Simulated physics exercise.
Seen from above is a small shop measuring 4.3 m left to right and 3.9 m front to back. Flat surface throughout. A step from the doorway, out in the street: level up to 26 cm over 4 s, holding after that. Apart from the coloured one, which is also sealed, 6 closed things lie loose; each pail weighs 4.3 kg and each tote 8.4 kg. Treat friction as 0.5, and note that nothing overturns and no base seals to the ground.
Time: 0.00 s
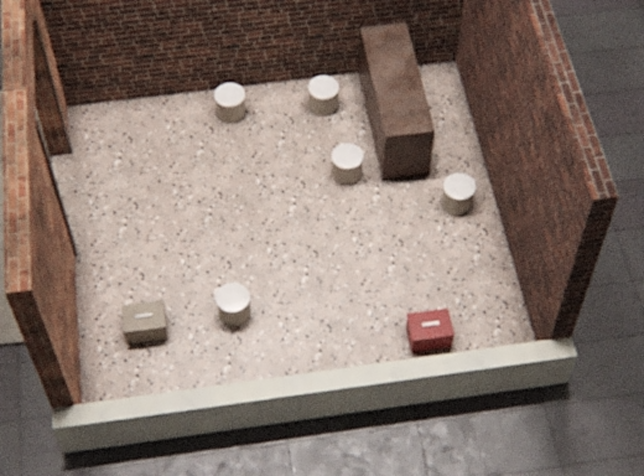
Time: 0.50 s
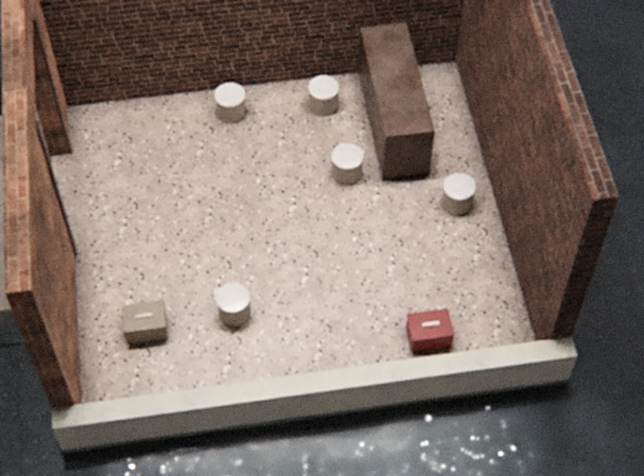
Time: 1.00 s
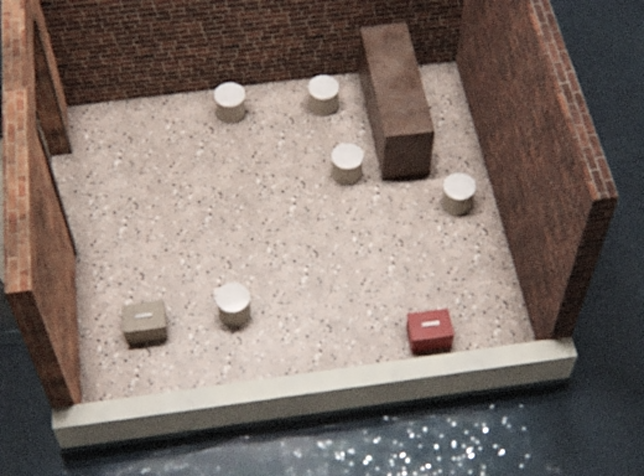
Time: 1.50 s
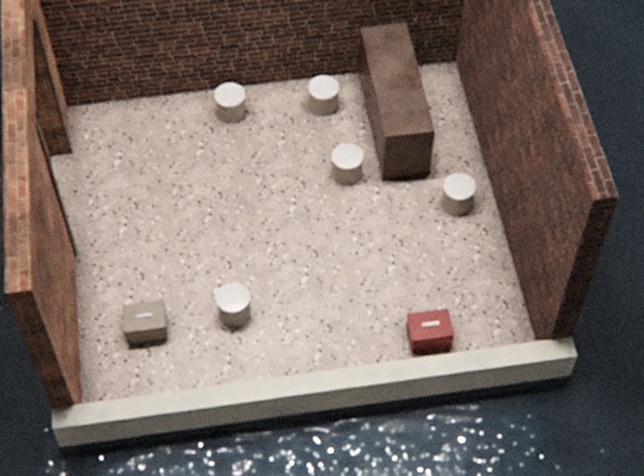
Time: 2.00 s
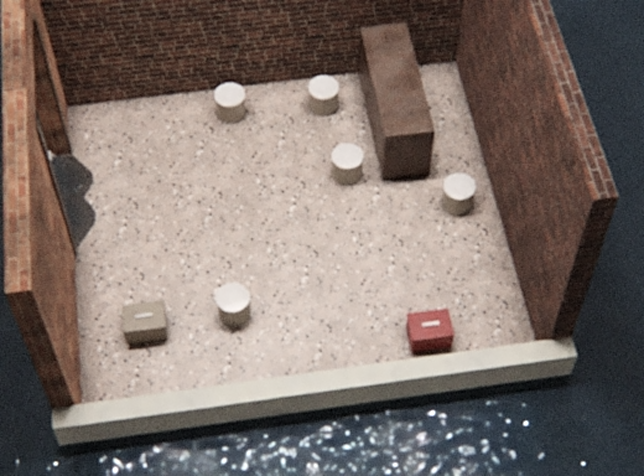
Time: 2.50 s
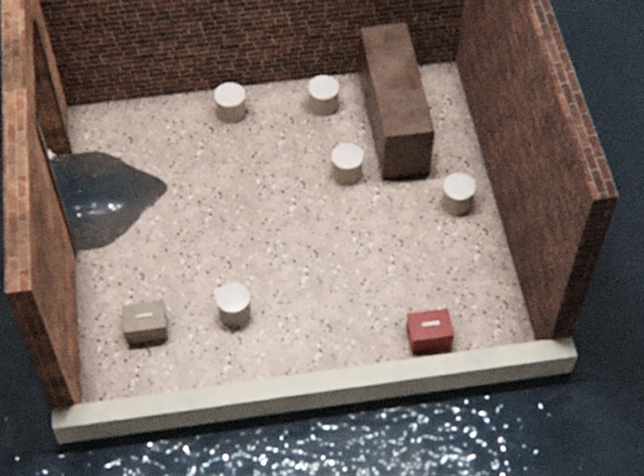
Dark water surrounding a small brick-walled shop, then spreading in through the left doorway across the speckled floor past unmoving containers.
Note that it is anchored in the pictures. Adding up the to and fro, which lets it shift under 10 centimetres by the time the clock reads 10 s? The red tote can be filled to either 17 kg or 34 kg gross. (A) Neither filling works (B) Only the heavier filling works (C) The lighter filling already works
Option B: Only the heavier filling works.
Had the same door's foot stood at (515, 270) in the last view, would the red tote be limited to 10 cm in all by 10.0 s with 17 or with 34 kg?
Moved there, the heavy choice alone works.
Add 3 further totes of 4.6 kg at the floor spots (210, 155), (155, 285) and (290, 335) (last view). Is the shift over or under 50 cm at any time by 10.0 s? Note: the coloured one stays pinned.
First: Beyond the limit; second: Inside the limit; third: Inside the limit.
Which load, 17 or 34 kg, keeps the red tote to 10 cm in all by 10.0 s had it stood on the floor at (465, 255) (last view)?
Here only the heavier suffices.
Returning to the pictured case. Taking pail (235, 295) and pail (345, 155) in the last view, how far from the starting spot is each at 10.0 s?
They sit 30 cm and 100 cm away, in the order given.
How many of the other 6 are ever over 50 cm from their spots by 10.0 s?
The answer here is 3.
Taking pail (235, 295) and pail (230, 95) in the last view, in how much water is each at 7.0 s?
About 3 and 16 cm.
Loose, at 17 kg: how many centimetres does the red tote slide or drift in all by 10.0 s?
80 cm, roughly.
After 3.5 s the red tote would be 0 cm from its start with 17 kg and 0 cm from its start with 34 kg; 0 cm of water round it then.
After 4.5 s the red tote would be 0 cm from its start with 17 kg and 0 cm from its start with 34 kg; 0 cm of water round it then.
After 7.0 s the red tote would be 0 cm from its start with 17 kg and 0 cm from its start with 34 kg; 5 cm of water round it then.
After 10.0 s the red tote would be 76 cm from its start with 17 kg and 0 cm from its start with 34 kg; 17 cm of water round it then.
